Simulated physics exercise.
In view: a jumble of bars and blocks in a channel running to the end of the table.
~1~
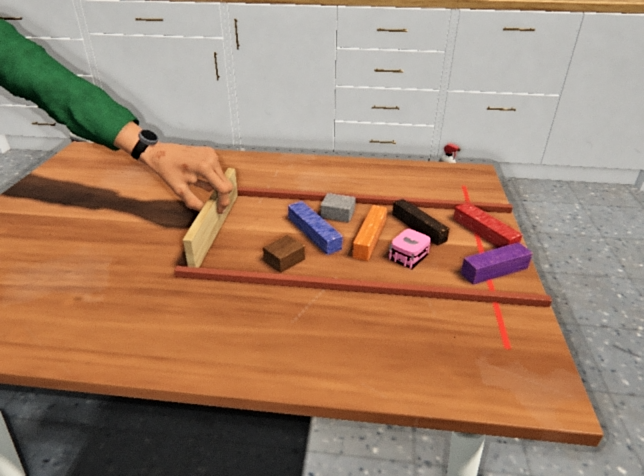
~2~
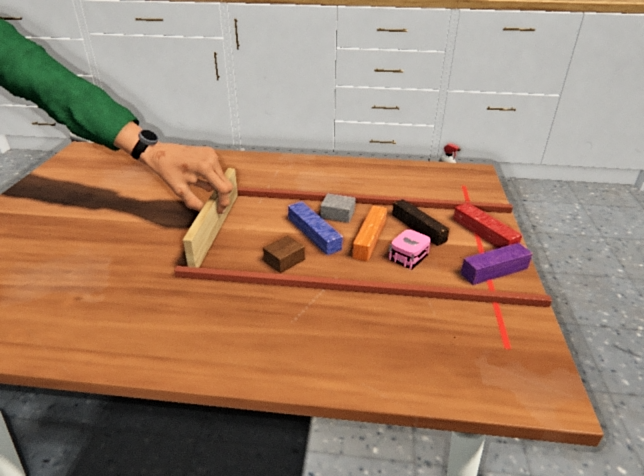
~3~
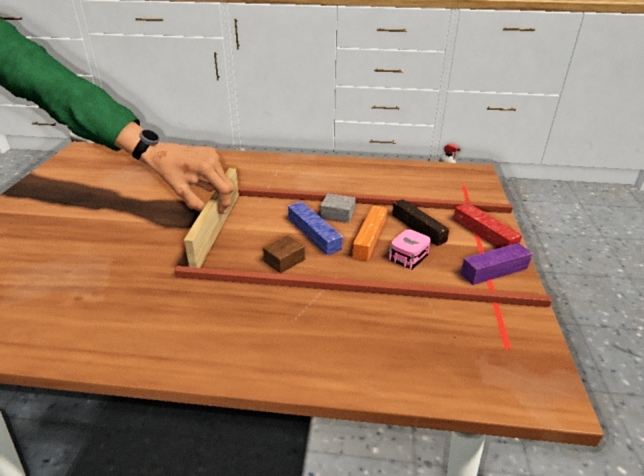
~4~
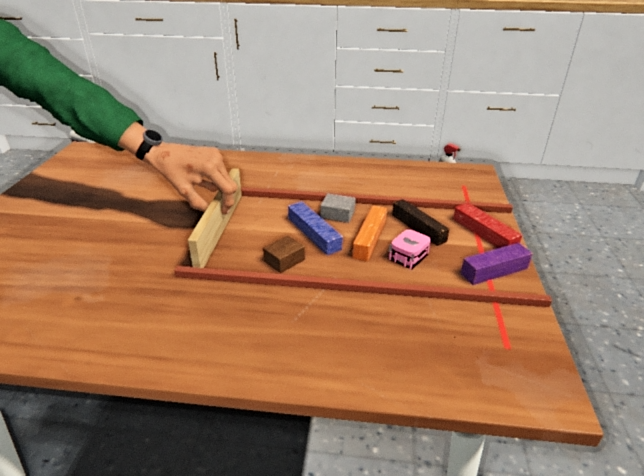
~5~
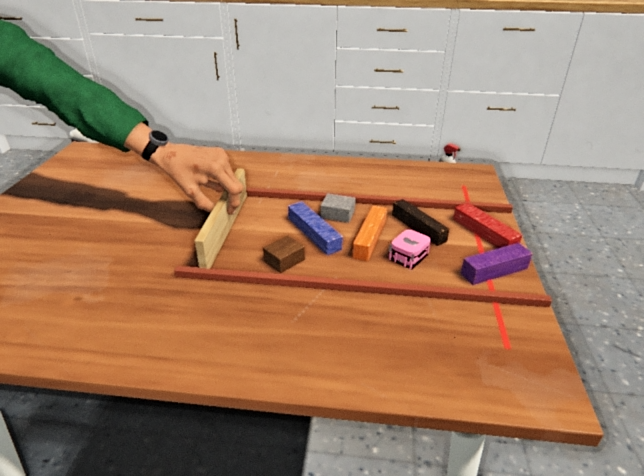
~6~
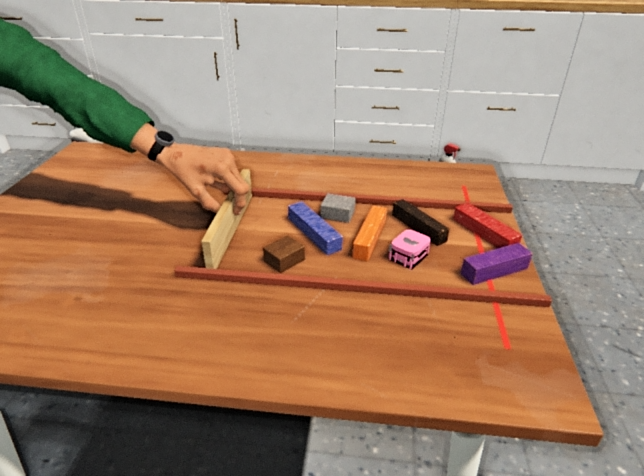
The clip shows a hand in a green sleeve holding a board upright at the left of a channel on a wooden table, then sliding it slightly right, while the coloured bars and blocks ahead of it stay still.
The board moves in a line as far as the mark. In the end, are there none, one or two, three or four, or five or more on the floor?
There are three or four on the floor.
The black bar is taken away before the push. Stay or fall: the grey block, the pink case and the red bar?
So the grey block keeps its place, the pink case goes down and the red bar goes down.
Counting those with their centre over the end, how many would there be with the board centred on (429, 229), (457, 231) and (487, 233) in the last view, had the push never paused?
Respectively 0, 2 and 5.
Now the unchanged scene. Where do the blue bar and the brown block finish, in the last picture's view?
Roughly at (512, 246) and at (512, 271), in that order.
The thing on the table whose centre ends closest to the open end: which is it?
Answer - the orange bar.
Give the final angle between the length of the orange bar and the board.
It comes to around 30 degrees.
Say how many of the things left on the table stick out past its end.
I count 2 overhanging.
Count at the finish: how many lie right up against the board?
3 of them.
Early on, none off yet; red bar at rest near (486, 227); purple bar at rest near (497, 263); black bar at rest near (419, 221).
Finally, the number that fall off is three or four; lost, pink case, black bar, purple bar and red bar.
